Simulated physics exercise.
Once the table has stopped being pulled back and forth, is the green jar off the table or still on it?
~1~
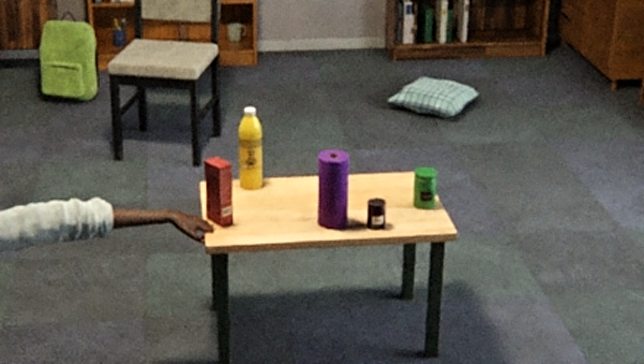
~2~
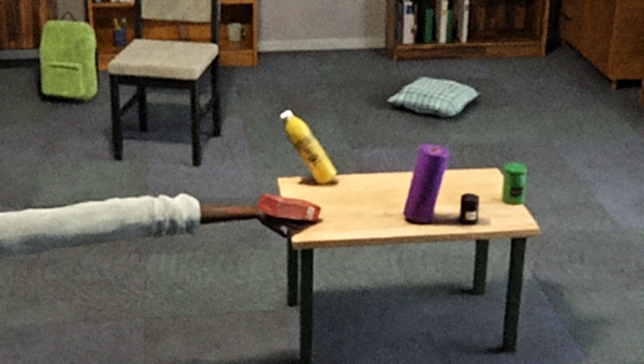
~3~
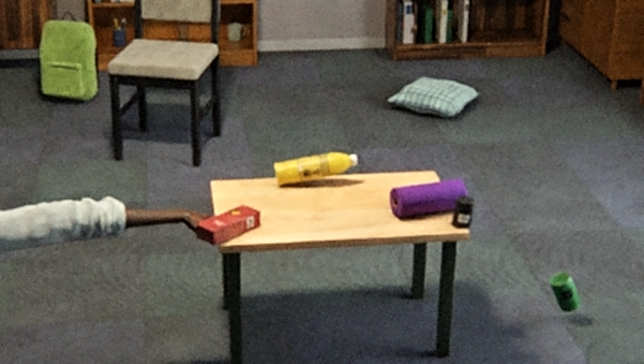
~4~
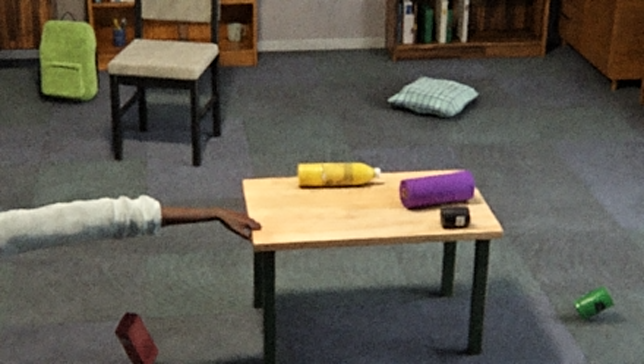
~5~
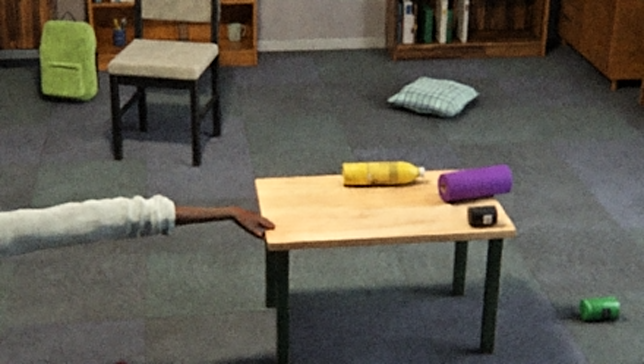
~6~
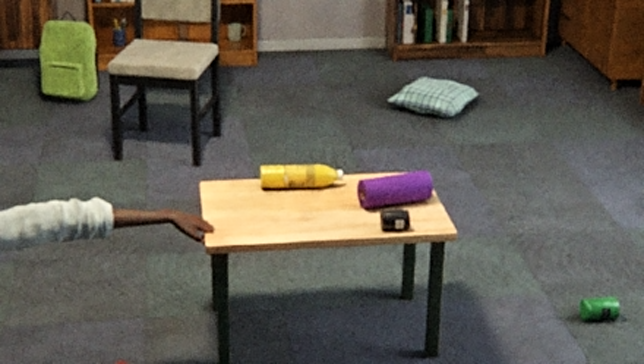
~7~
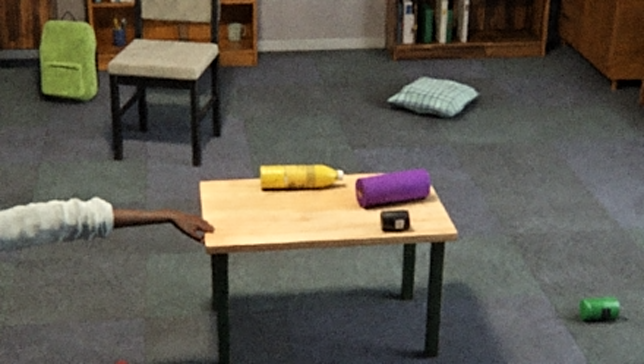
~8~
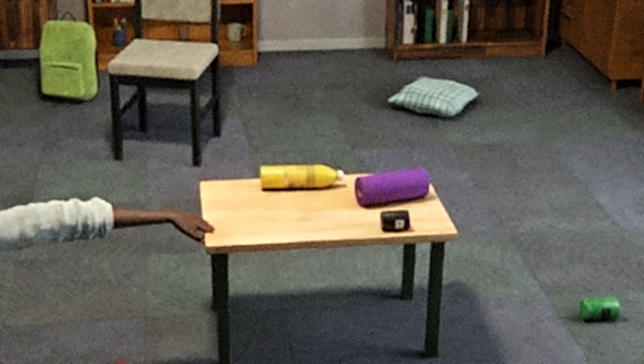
The green jar is off the table. It drops past the right end and comes to rest on its side on the floor.
In a carpeted room with a chair, a green backpack and shelves behind, seen from slightly above, a hand grips the left end of a light wooden table. On it stand a red carton, a yellow bottle, a purple roll, a black jar and a green jar. The arm shoves the table right, tipping the carton over while the bottle and roll lean. As the table shifts back and forth, the green jar drops off the right side and the carton falls at the left. Finally the table rests, with the bottle, roll and black jar lying on top and the green jar on the floor.
